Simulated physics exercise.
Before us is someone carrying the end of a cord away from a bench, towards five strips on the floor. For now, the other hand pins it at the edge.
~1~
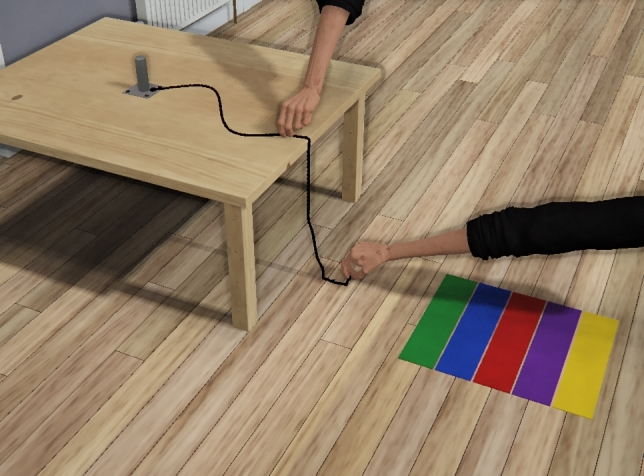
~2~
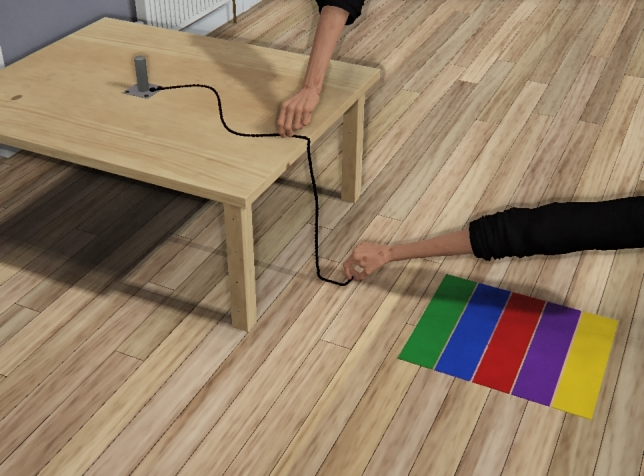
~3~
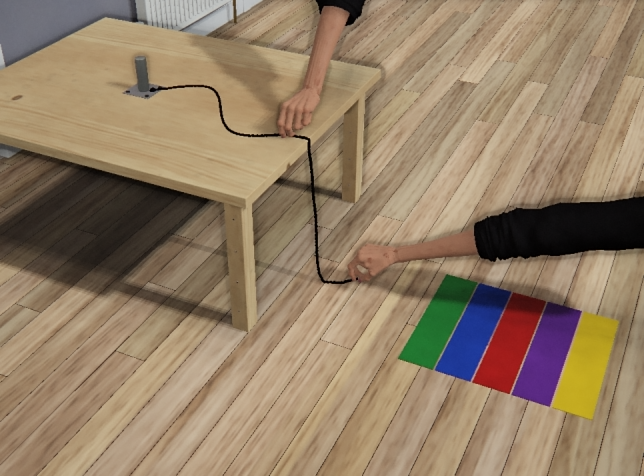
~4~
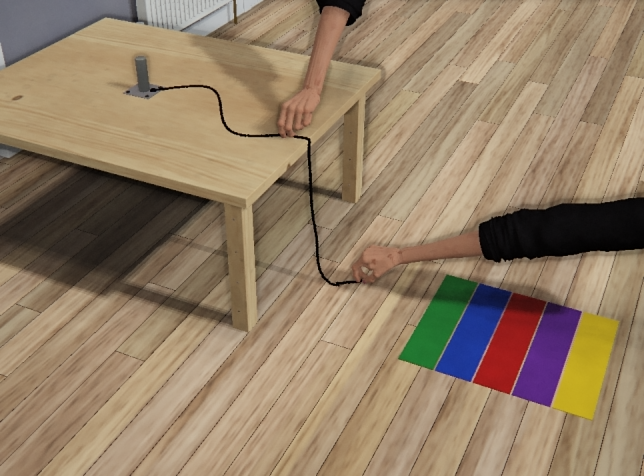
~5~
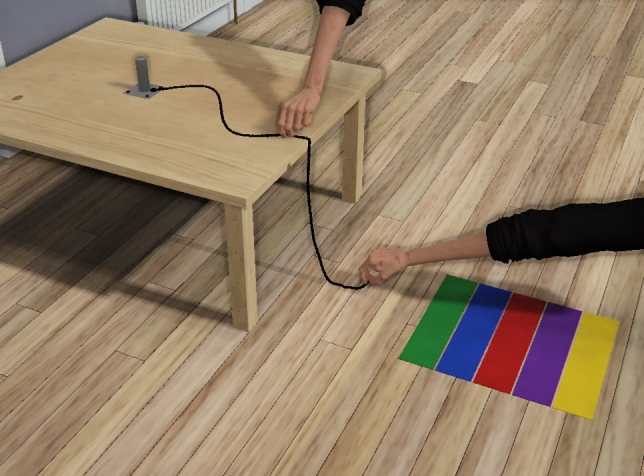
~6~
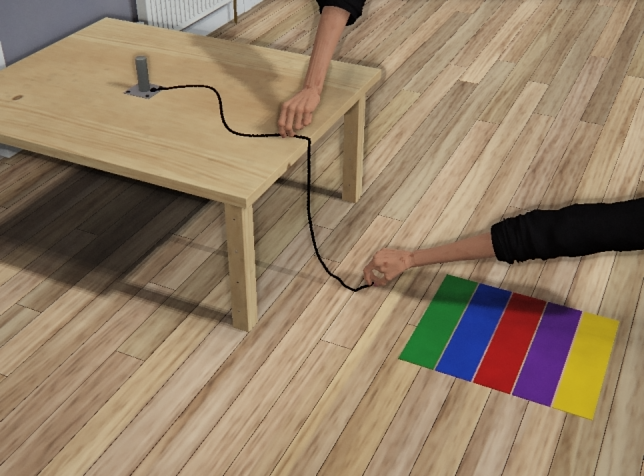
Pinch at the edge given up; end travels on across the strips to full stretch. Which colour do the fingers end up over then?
They end up over the red strip.
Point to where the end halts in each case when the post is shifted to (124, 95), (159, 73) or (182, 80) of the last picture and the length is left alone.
In order, the pixels are (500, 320), (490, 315) and (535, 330).
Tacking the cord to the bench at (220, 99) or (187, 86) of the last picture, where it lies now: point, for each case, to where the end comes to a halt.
The two answers, in sequence: (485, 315) and (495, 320).
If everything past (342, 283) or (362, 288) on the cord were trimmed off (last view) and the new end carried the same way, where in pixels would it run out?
Pixel positions, in order: (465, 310), (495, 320).
A little later, end near (447, 304); over green.
Next, end near (491, 317); over blue.
When it is tight, end near (516, 324); over red. It gets as far as the red strip.
